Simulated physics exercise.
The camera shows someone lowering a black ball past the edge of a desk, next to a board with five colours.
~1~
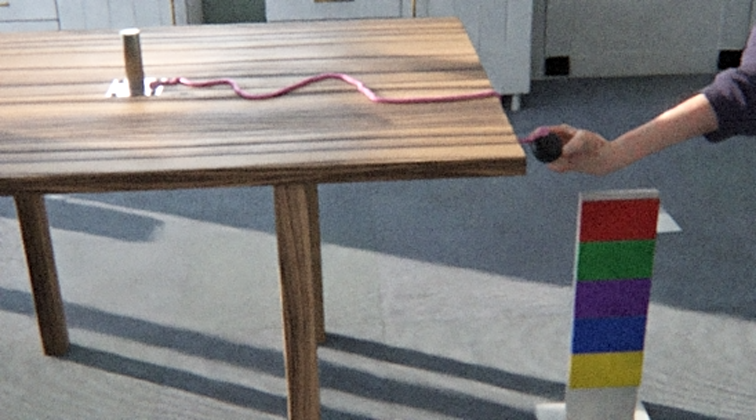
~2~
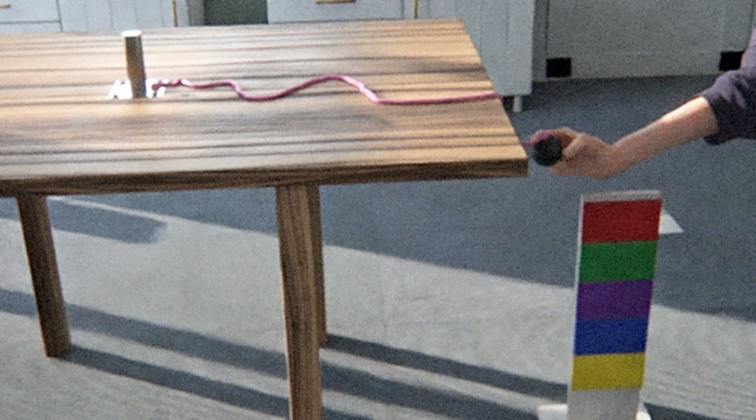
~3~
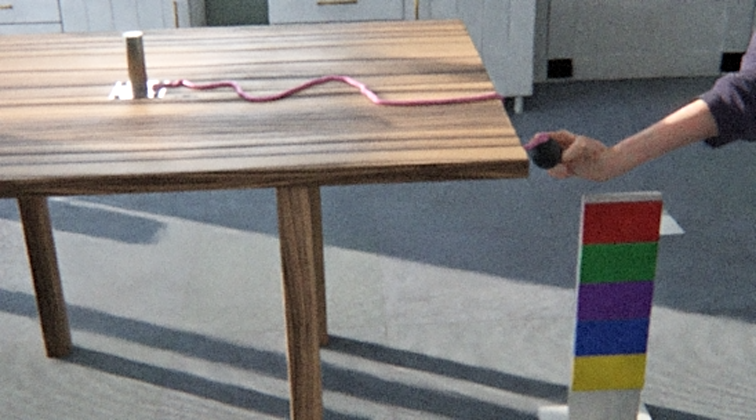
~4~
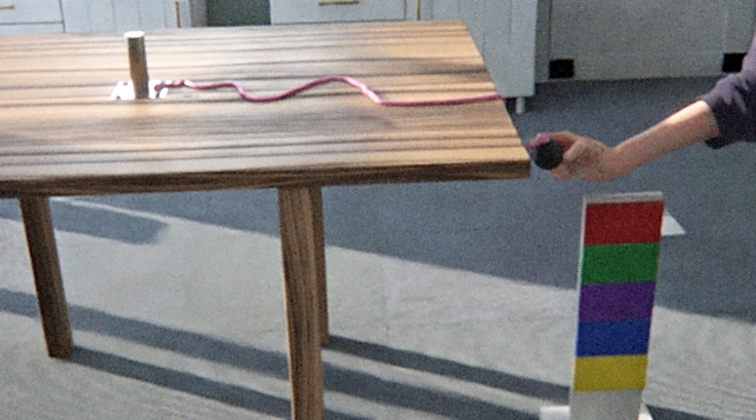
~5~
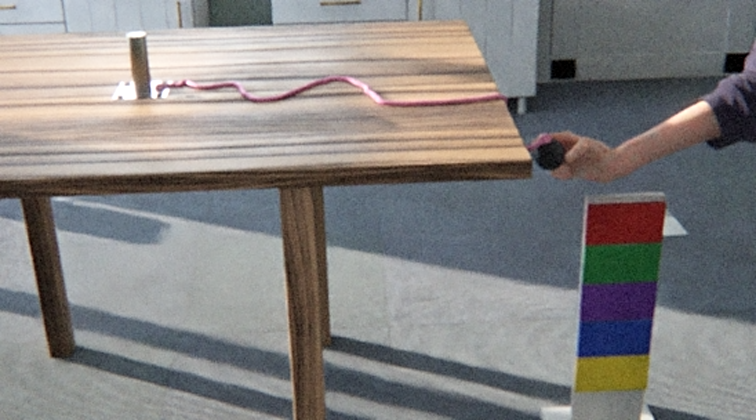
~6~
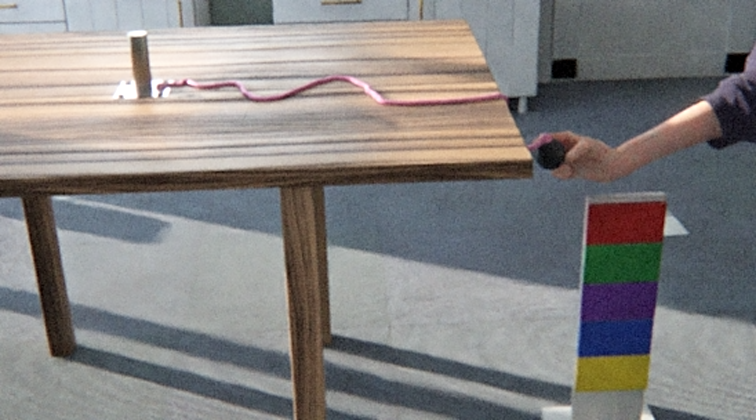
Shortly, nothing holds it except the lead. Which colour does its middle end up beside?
Purple.
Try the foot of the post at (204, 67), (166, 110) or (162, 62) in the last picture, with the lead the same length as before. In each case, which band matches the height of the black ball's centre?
Answer, in order: Blue, blue, purple.
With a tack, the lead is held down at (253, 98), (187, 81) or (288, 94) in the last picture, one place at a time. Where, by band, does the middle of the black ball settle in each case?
One try after another: Green, then purple, then green.
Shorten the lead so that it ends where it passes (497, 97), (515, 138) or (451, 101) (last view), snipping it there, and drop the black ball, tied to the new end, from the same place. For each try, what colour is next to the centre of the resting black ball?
Taking the cuts in order: Red, then green, then no band.
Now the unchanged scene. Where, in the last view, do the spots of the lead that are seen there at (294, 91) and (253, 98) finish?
Near (358, 89) and (307, 89).
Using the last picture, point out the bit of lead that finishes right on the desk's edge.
Approximately at (380, 99) in the final frame.
Early on, ball near (533, 288); level with purple.
Midway, ball near (468, 302); level with purple.
Near the end, ball near (506, 306); level with purple.
Finally, ball near (495, 305); level with purple. The lead holds its middle at purple.
